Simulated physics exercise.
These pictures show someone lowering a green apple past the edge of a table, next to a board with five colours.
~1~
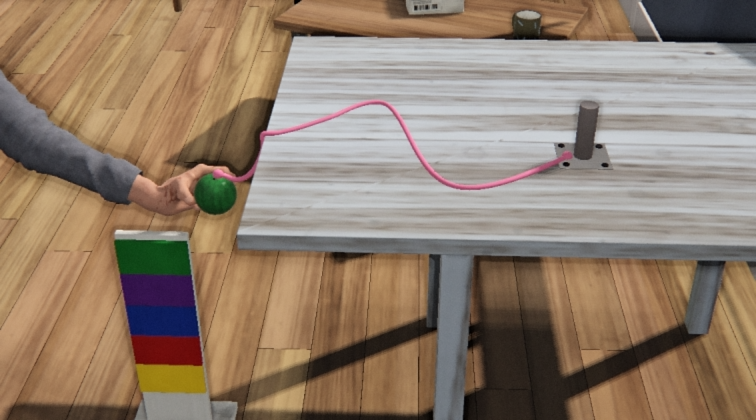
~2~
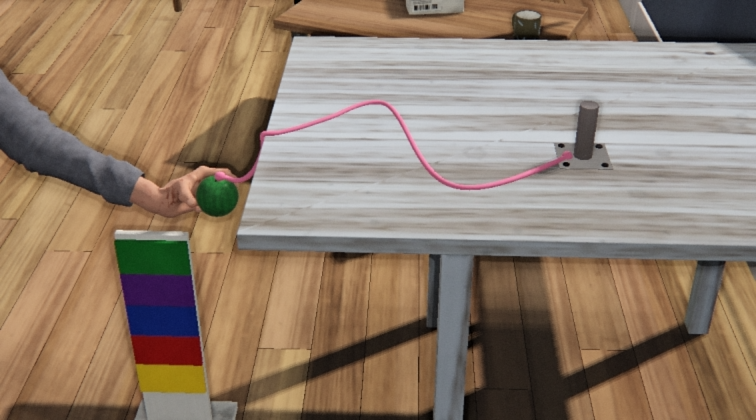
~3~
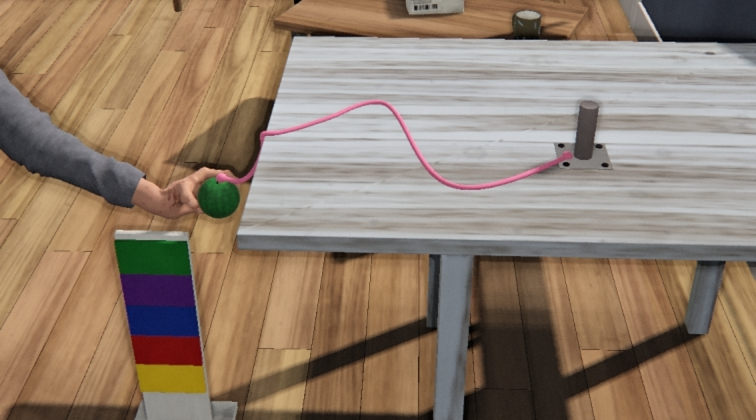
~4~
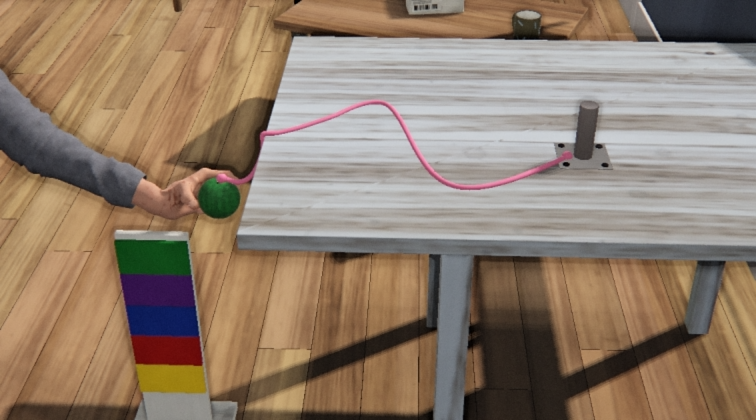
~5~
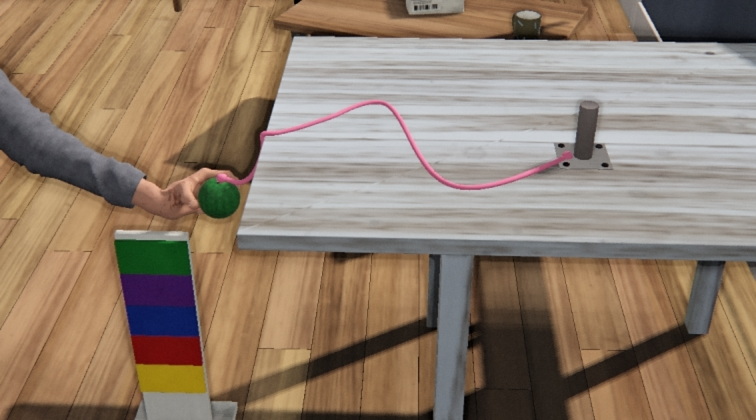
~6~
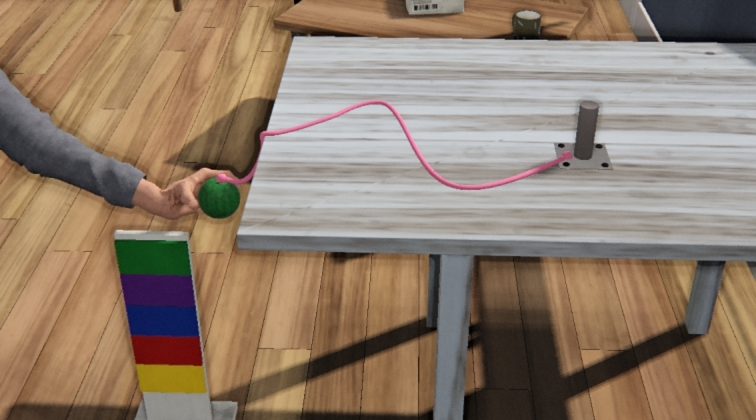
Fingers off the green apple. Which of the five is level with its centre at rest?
The red one.
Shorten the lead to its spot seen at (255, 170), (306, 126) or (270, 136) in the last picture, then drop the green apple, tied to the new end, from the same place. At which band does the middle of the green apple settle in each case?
Taking them in turn: Blue; green; purple.
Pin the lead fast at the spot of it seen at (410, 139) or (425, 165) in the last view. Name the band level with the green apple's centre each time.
Taking them in turn: Purple; blue.
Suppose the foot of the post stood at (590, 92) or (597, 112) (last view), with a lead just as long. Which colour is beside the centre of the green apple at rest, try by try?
It would be blue; blue.
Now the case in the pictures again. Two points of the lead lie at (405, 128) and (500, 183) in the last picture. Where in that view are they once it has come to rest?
At (304, 148), then (476, 153).
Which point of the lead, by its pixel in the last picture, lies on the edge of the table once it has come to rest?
Near (393, 110).
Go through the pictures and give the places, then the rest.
The first frame shows green apple (215, 194); green (152, 259); purple (157, 291); blue (162, 322); red (167, 352); yellow (171, 380).
The second frame shows green apple (217, 196); lead through (535, 171) (444, 182) (408, 135) (362, 104) (286, 132).
The third frame shows green apple (219, 197).
The fourth frame shows green apple (219, 198); lead through (535, 171) (444, 182) (408, 135) (362, 104) (286, 132).
The fifth frame shows green apple (219, 198).
The sixth frame shows green apple (219, 198); lead through (535, 171) (444, 182) (408, 135) (362, 104) (286, 132).
A little later, apple near (262, 332); level with blue.
Next, apple near (279, 359); level with red.
When it is over, apple near (279, 359); level with red. The lead holds its middle at red.
